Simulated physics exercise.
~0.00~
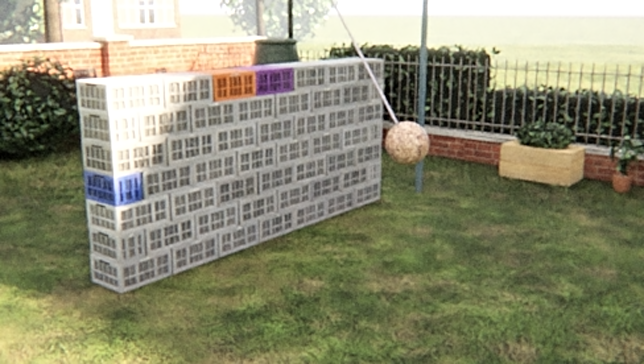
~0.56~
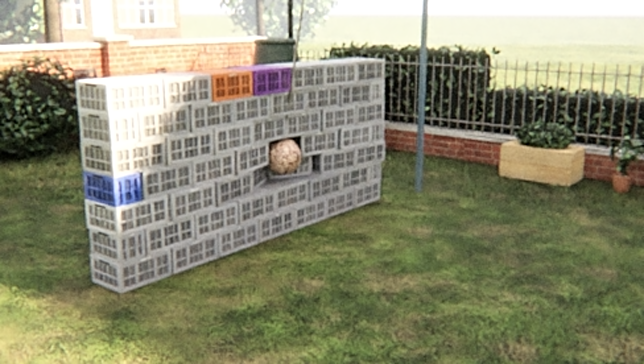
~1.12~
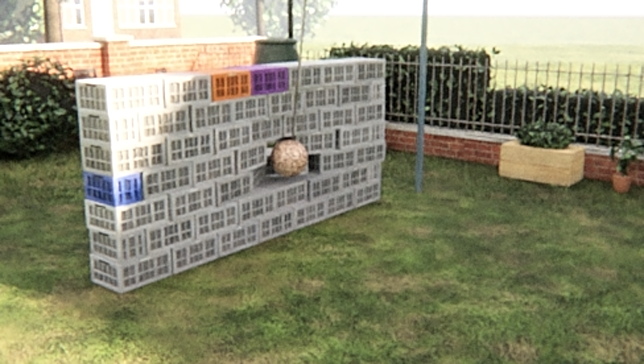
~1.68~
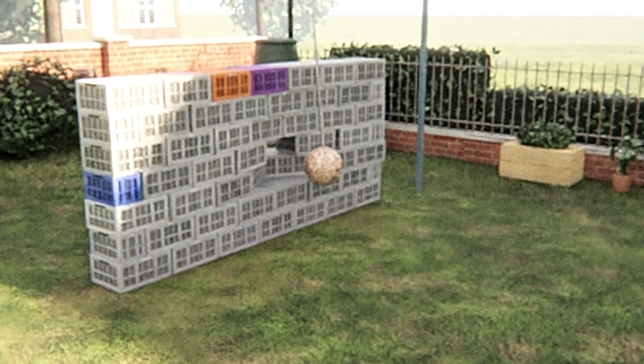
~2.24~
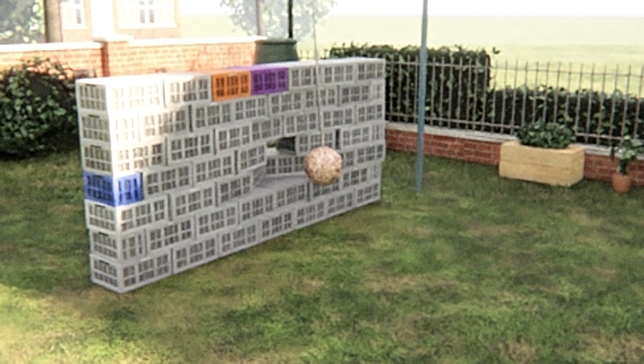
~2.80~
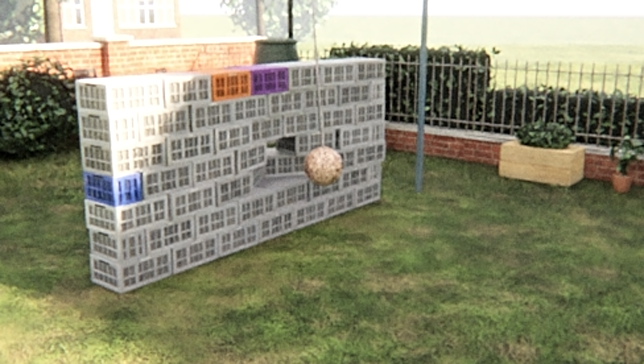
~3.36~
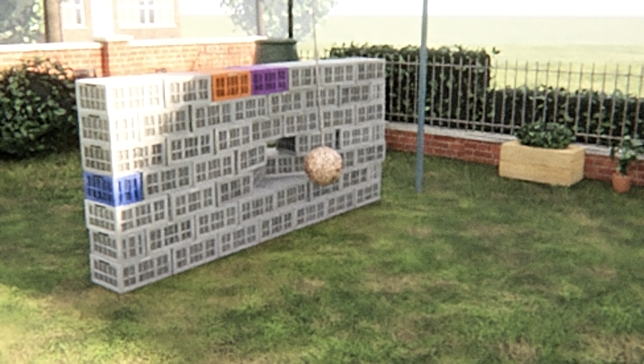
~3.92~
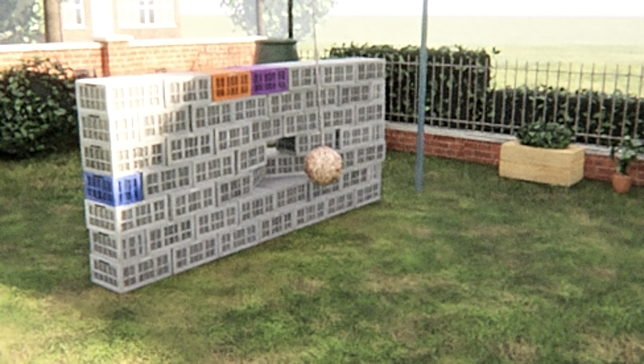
A stone ball on a line swings left into a wall of stacked crates, pushing a gap into its face, then moves back to the right and comes to rest beside the opening, while the wall stays standing with its orange, purple and blue crates still up.
